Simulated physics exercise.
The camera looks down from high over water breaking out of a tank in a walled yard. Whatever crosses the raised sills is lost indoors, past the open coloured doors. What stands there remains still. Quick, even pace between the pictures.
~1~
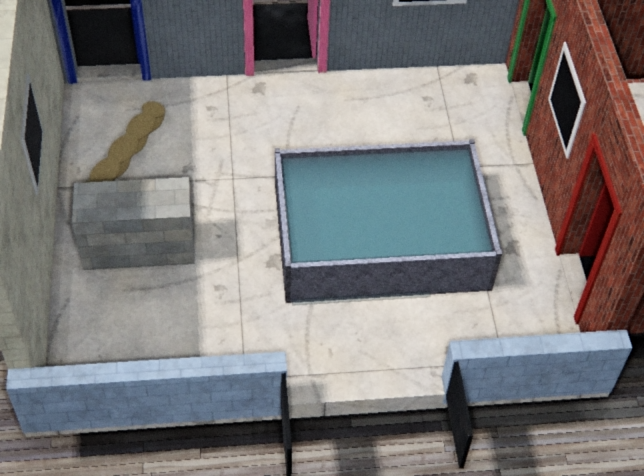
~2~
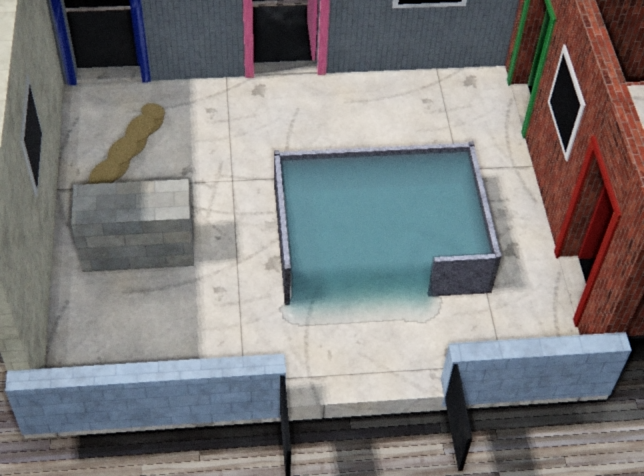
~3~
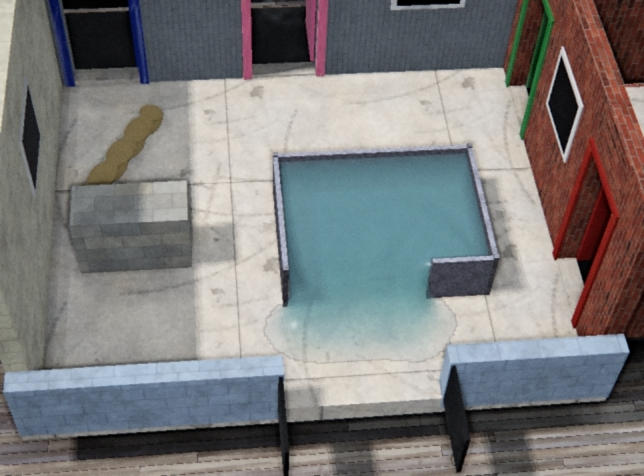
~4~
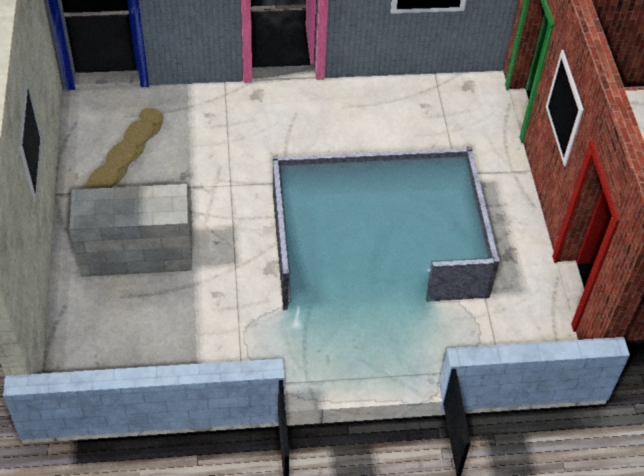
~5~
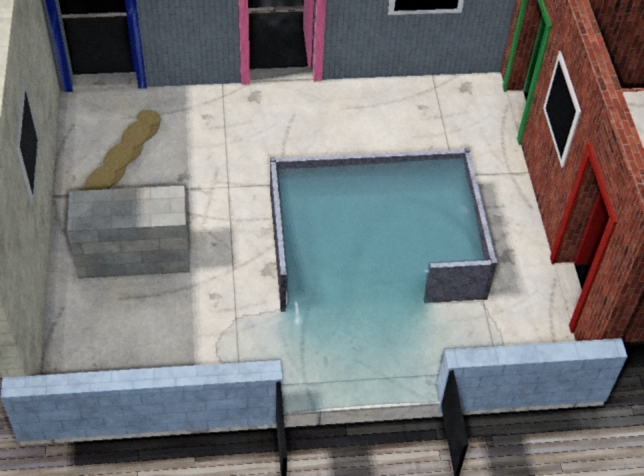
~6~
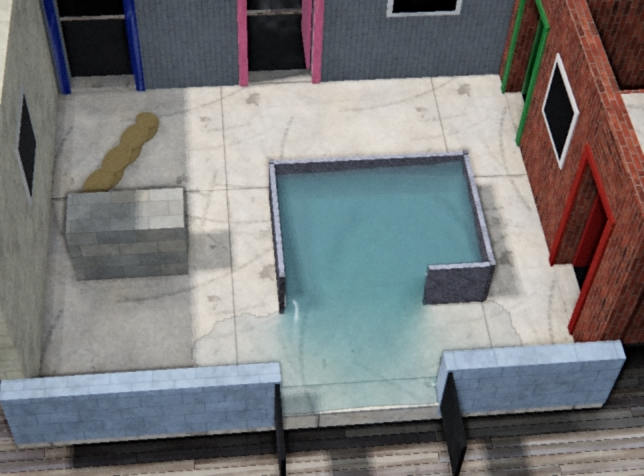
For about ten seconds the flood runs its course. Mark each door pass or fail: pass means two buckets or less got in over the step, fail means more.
Blue door - pass, pink door - pass, green door - pass, red door - pass.
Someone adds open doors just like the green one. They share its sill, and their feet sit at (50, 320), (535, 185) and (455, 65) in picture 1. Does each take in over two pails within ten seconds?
Taking the new doors in the order given: The first tops it, the second comes up short, the third comes up short.
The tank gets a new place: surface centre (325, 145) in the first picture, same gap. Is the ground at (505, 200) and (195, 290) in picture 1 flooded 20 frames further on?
In order: Not reached and reached by the flood.
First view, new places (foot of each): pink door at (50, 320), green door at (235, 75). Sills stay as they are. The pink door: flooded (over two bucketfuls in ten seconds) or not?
Looking at it, pink tops the limit here.
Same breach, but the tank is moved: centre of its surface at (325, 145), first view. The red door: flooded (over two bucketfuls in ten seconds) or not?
Result for red: It doesn't reach it.
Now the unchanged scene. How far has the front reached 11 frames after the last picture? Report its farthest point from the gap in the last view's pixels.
I'd say near (38, 413).
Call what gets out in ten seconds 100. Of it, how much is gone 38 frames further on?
By then, close to 90 % of it.
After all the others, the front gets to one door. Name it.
Answer - the door marked pink.
A moment on, water covers 20 % of the floor; the blue door not reached, the pink door not reached, the green door not reached, the red door not reached.
Next, water covers 25 % of the floor; the blue door not reached, the pink door not reached, the green door not reached, the red door wet at the sill, nothing in.
Then, water covers 40 % of the floor; the blue door not reached, the pink door not reached, the green door not reached, the red door under two buckets in.
Later, water covers 55 % of the floor; the blue door wet at the sill, nothing in, the pink door not reached, the green door wet at the sill, nothing in, the red door under two buckets in.
In the end, water covers 75 % of the floor; the blue door wet at the sill, nothing in, the pink door wet at the sill, nothing in, the green door wet at the sill, nothing in, the red door under two buckets in.
